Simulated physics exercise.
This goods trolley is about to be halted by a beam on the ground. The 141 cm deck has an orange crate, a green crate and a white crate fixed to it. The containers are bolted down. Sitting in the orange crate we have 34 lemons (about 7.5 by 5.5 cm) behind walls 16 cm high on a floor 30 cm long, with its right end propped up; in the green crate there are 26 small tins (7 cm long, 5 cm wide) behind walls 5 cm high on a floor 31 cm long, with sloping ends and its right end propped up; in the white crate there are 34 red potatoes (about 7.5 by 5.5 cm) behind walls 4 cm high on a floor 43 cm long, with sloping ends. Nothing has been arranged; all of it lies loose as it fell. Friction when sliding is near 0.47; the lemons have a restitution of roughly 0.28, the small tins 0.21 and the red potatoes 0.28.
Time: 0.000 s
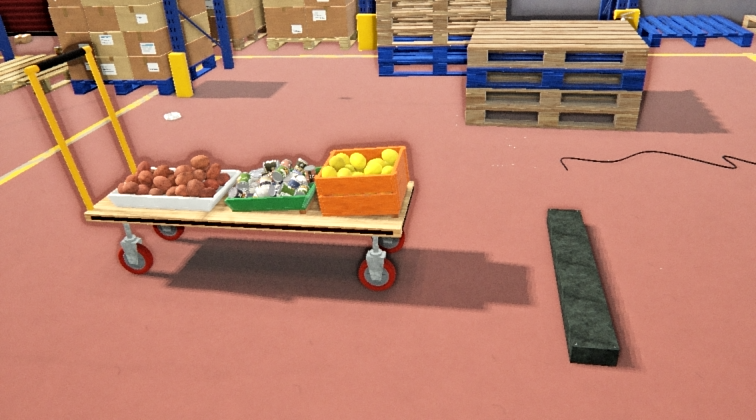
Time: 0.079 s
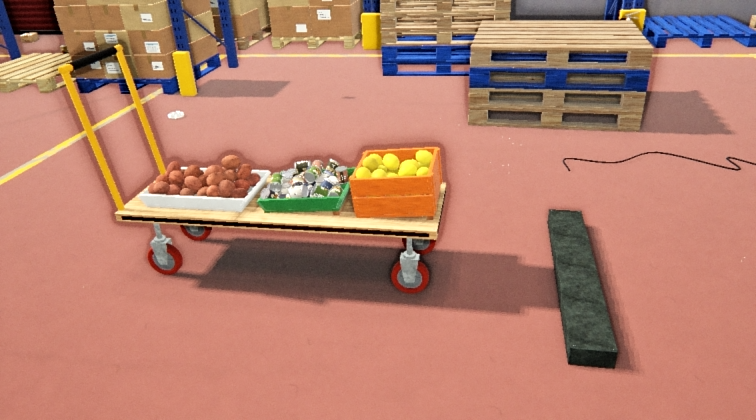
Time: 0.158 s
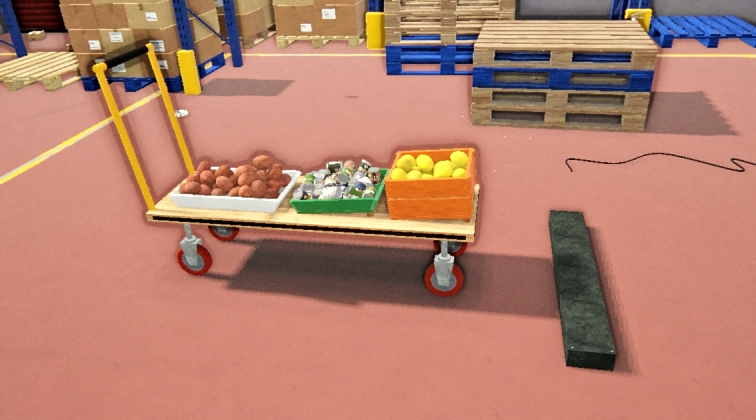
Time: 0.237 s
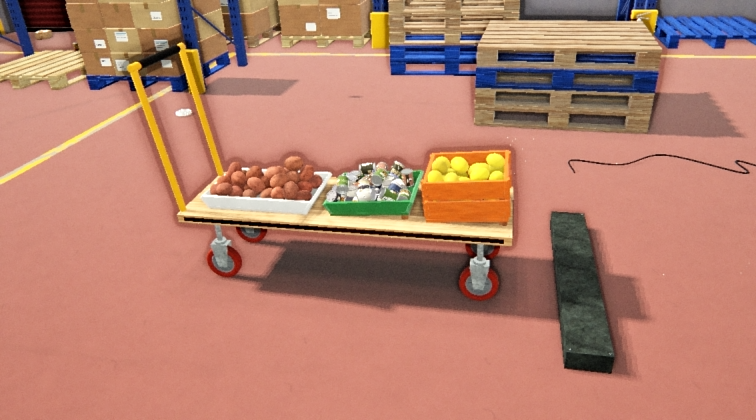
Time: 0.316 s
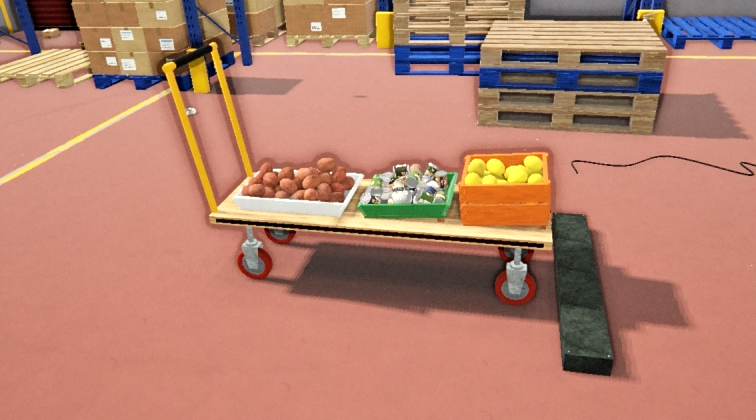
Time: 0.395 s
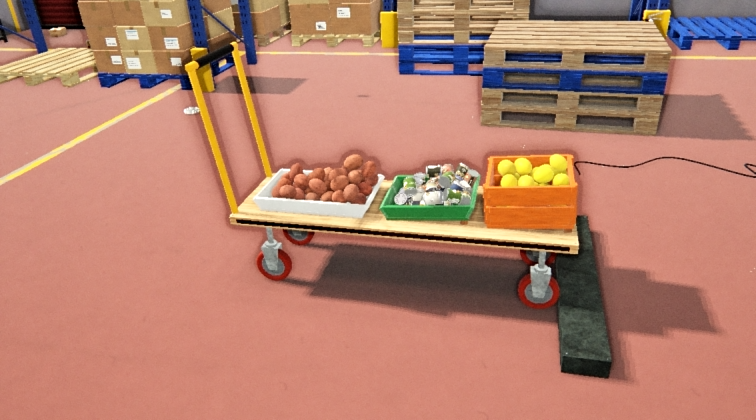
A goods trolley carrying red potatoes, small tins and lemons in open crates rolling right across a warehouse floor to a dark beam.
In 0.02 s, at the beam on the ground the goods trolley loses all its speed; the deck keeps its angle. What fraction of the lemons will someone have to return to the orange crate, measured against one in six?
Fewer than one in six of them.
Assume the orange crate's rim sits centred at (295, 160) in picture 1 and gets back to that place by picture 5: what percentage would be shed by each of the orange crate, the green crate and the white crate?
Orange crate 10 %, green crate 40 %, white crate 50 %.
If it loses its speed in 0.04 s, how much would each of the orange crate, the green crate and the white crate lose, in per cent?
Result - orange crate: 0 percent, green crate: 30 percent, white crate: 30 percent.
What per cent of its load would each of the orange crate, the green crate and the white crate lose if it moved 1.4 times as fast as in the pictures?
In that case orange crate 10, green crate 40, white crate 50 per cent.
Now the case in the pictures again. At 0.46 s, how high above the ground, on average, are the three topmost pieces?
56 cm.
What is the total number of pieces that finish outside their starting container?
Roughly 16 pieces.
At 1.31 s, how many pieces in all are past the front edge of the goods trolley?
Approx. 0 pieces ahead of the front edge.
After 0.46 s, 0 of 34 out of the orange crate, 0 of 26 out of the green crate and 2 of 34 out of the white crate.
After 0.58 s, 0 of 34 out of the orange crate, 4 of 26 out of the green crate and 7 of 34 out of the white crate.
After 0.81 s, 0 of 34 out of the orange crate, 5 of 26 out of the green crate and 10 of 34 out of the white crate.
Final count (at 1.31 s), 0 of 34 out of the orange crate, 6 of 26 out of the green crate and 10 of 34 out of the white crate. Asked share, 0 of 34, 0 per cent.
